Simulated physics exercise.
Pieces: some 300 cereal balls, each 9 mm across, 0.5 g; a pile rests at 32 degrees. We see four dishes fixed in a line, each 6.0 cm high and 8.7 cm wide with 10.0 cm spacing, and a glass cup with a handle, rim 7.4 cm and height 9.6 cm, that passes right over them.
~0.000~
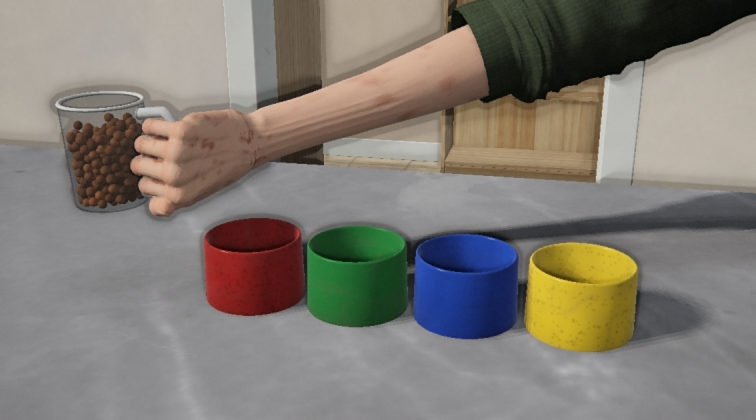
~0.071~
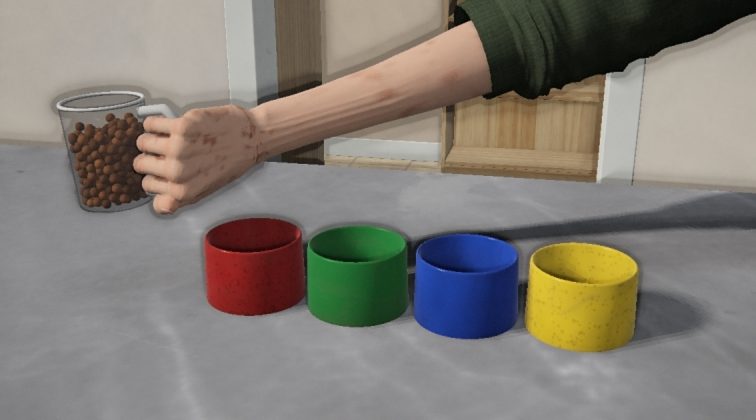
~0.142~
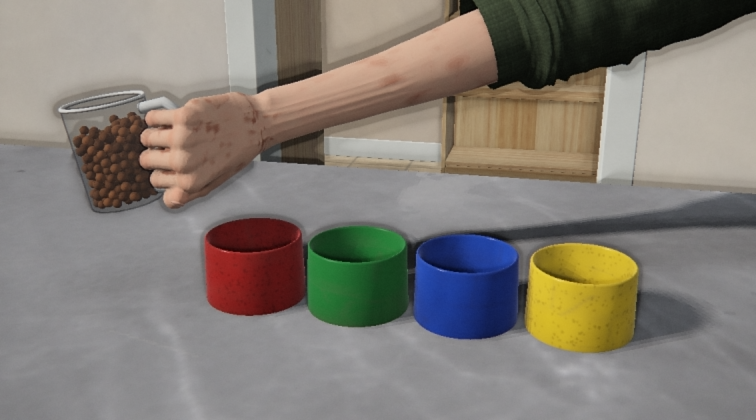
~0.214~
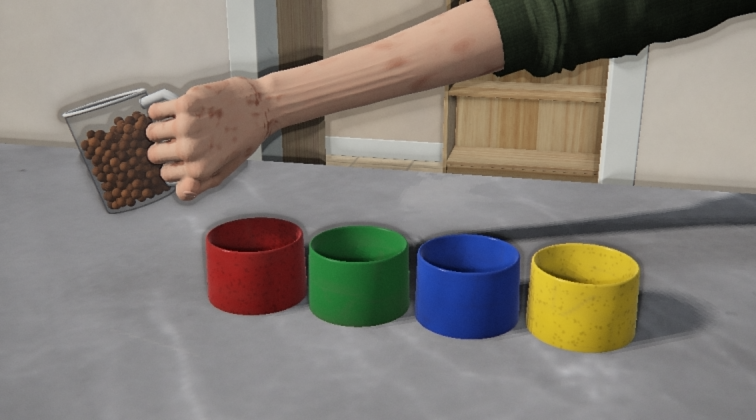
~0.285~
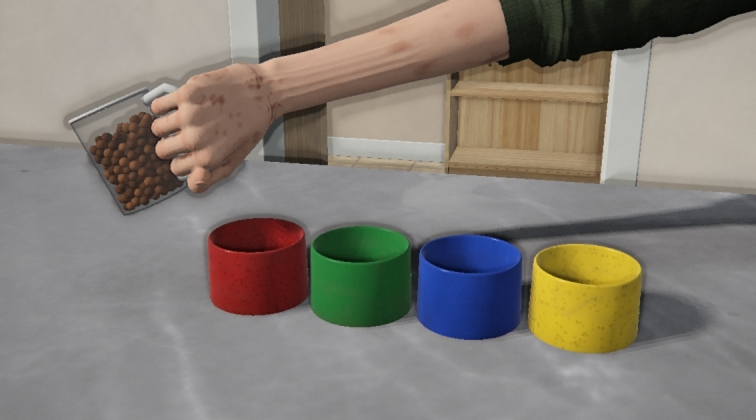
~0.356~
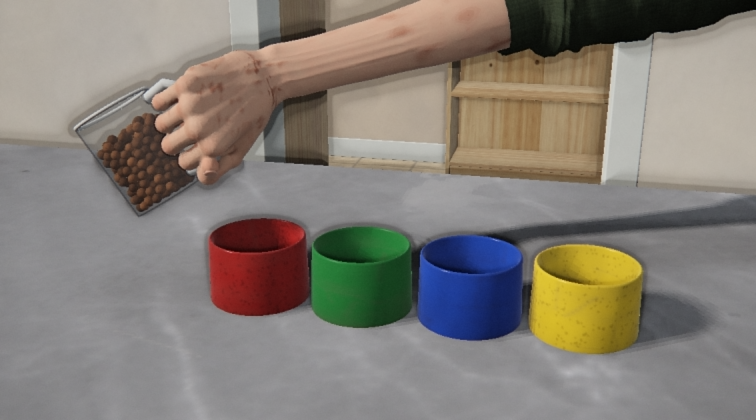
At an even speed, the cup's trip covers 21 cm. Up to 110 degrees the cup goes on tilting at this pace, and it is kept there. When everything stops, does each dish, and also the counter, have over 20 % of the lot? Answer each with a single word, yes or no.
Red yes, blue no, green no, yellow no, counter yes.
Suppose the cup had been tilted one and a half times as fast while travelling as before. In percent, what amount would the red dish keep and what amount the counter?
In that case I'd put red at 10 and the counter at 90.
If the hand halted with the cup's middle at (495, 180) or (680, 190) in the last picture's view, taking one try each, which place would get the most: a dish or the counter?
On the first run most goes to counter, and on the second to counter.
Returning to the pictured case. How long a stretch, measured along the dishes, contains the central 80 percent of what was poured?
About 14 cm.
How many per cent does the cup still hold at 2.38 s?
0 per cent.
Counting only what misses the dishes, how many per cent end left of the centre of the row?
The answer is some 100 per cent.
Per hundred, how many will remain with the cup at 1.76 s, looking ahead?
15 %.
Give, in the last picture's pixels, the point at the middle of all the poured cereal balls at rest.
Somewhere near (185, 281) in the last picture.
After 1.20 s, tilt 110 degrees; cup holds 80 %.
After 1.76 s, tilt 110 degrees; cup holds 15 %, red 10 %.
Then, at 2.38 s, tilt 110 degrees; cup holds 0 %, red 25 %.
At rest (2.8 s), red 25 %, blue 0 %, green 0 %, yellow 0 %, counter 75 %.
